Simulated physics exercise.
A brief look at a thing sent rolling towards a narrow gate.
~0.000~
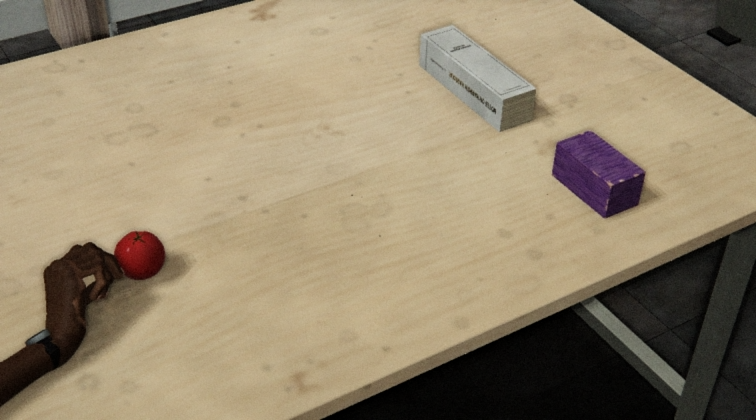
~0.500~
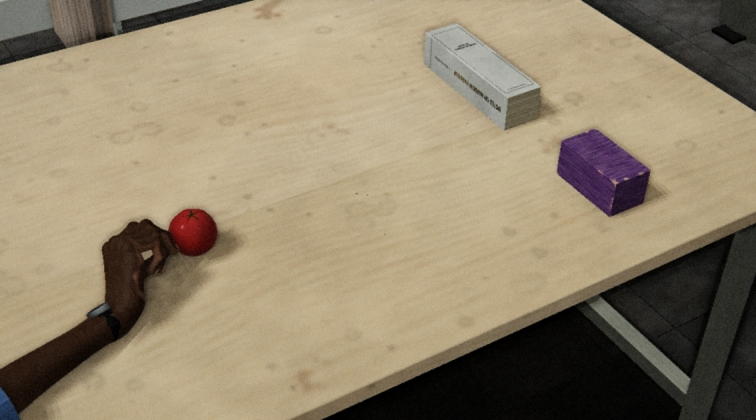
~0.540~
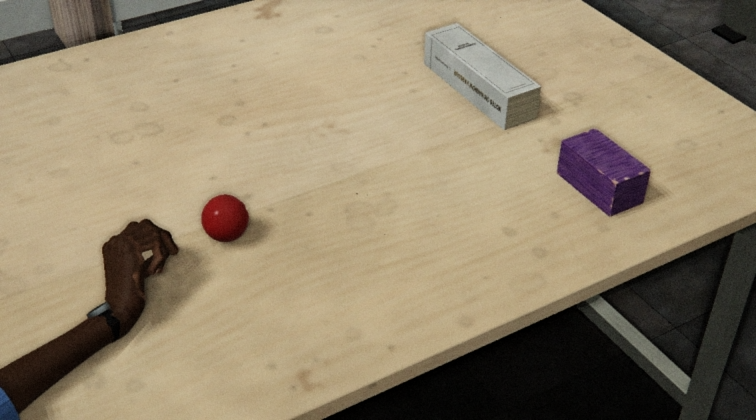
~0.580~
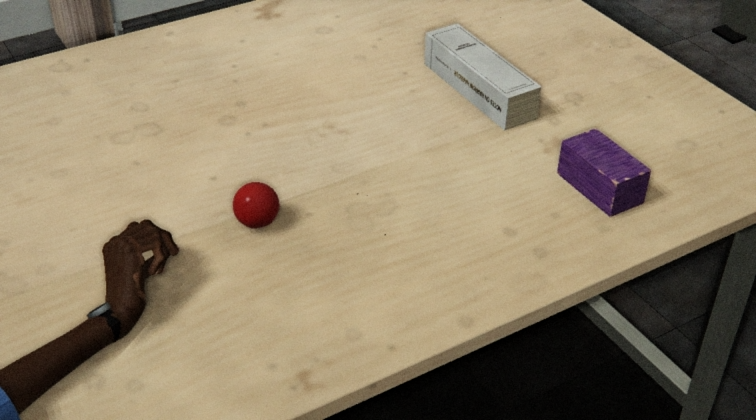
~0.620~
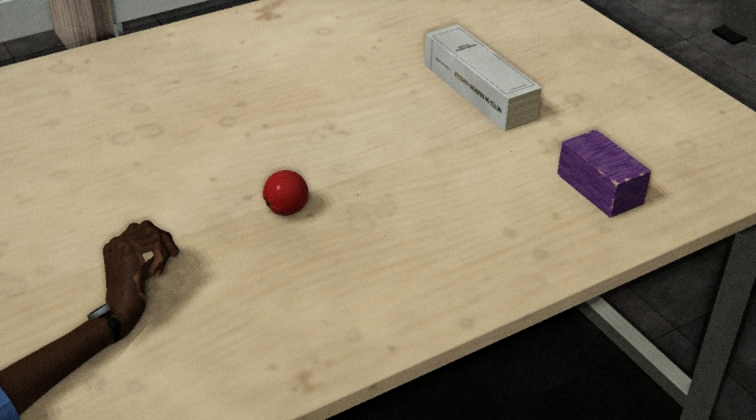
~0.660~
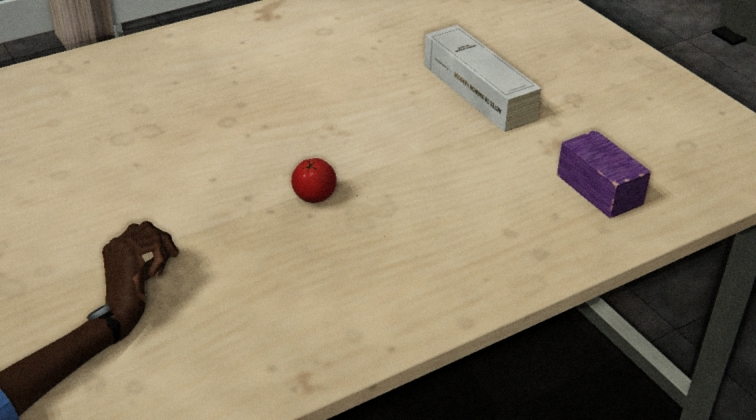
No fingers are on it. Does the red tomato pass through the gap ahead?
Here the red tomato is stopped.
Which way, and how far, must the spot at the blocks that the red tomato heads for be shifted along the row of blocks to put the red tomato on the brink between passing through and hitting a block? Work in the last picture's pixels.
The switch happens after a rightward move of 28 pixels.
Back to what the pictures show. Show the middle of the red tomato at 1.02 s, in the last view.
Its centre should be near (447, 112).
By 1.02 s, red tomato coming back near (448, 112).
By 1.66 s, red tomato coming back near (338, 117).
When it is over (2.3 s), the red tomato bounces off.
